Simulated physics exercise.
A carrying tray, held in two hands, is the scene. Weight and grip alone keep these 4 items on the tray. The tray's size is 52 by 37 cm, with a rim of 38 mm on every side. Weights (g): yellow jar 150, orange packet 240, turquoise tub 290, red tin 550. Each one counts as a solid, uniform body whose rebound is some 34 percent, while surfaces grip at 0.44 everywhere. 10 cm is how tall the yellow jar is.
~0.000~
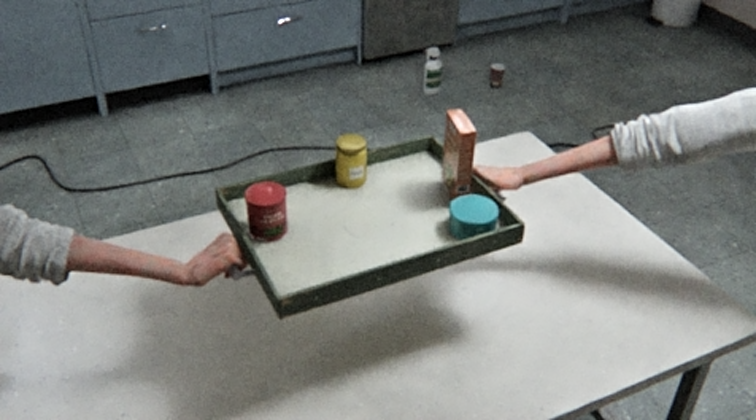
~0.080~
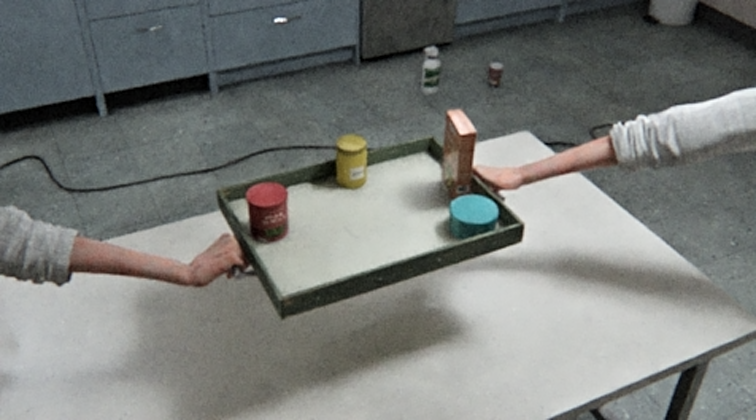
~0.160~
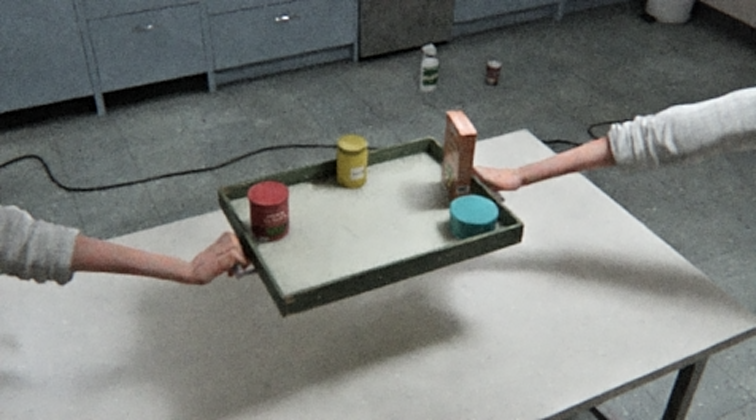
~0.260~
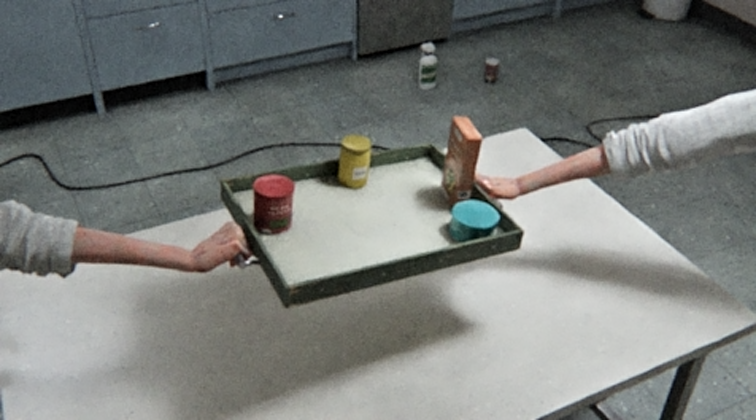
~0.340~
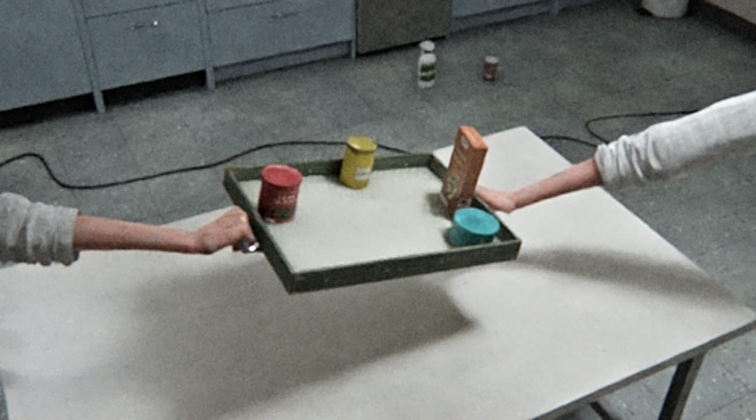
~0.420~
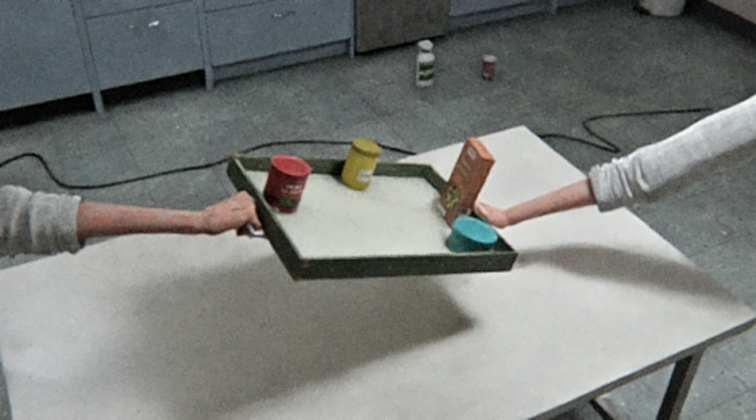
A dark-rimmed tray, held by a hand at each side above a pale table and seen from slightly above in a room with blue-grey cabinets, starts out level. On it stand a red tin at left, a yellow jar at the back, an orange packet at right and a turquoise tub at front right. The hands then tilt the tray steadily, right edge down, and the items lean with it.
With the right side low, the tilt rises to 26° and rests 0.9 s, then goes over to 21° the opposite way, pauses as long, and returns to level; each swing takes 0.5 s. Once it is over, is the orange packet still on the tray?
No.
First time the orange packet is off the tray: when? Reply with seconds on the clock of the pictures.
That comes at close to 0.6 seconds.
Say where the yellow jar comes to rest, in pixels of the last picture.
About (420, 143).
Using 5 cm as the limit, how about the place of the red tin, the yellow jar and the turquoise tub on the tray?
First, the red tin is moved away; second, the yellow jar is moved away; third, the turquoise tub stays in its position.
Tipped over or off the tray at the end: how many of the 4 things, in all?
The count is 1.
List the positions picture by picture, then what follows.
In the first picture, tray level; orange packet (458, 159); yellow jar (351, 161).
In the second picture, tray level; red tin (268, 213); yellow jar (351, 162).
In the third picture, tray at 1°, right edge down; turquoise tub (473, 219); red tin (270, 212).
In the fourth picture, tray at 5°, right edge down; yellow jar (355, 162); turquoise tub (474, 224).
In the fifth picture, tray at 12°, right edge down; red tin (279, 195); yellow jar (358, 162).
In the sixth picture, tray at 19°, right edge down; orange packet (465, 184); turquoise tub (471, 239).
After 0.82 s, tray at 26°, right edge down; orange packet now off the tray; red tin moved 6 cm; yellow jar moved 3 cm.
After 1.32 s, tray at 26°, right edge down; red tin moved 24 cm; yellow jar moved 16 cm; turquoise tub moved 2 cm.
After 1.72 s, tray at 8°, right edge down; red tin moved 42 cm; yellow jar moved 19 cm; turquoise tub moved 2 cm.
After 3.02 s, tray at 19°, left edge down; yellow jar moved 17 cm; red tin moved 40 cm.
In the end (3.9 s), off the tray, orange packet; not toppled but over 5 cm from the start, yellow jar and red tin; turquoise tub under 5 cm from the start. At the end, from the last picture's camera, orange packet near (569, 269).
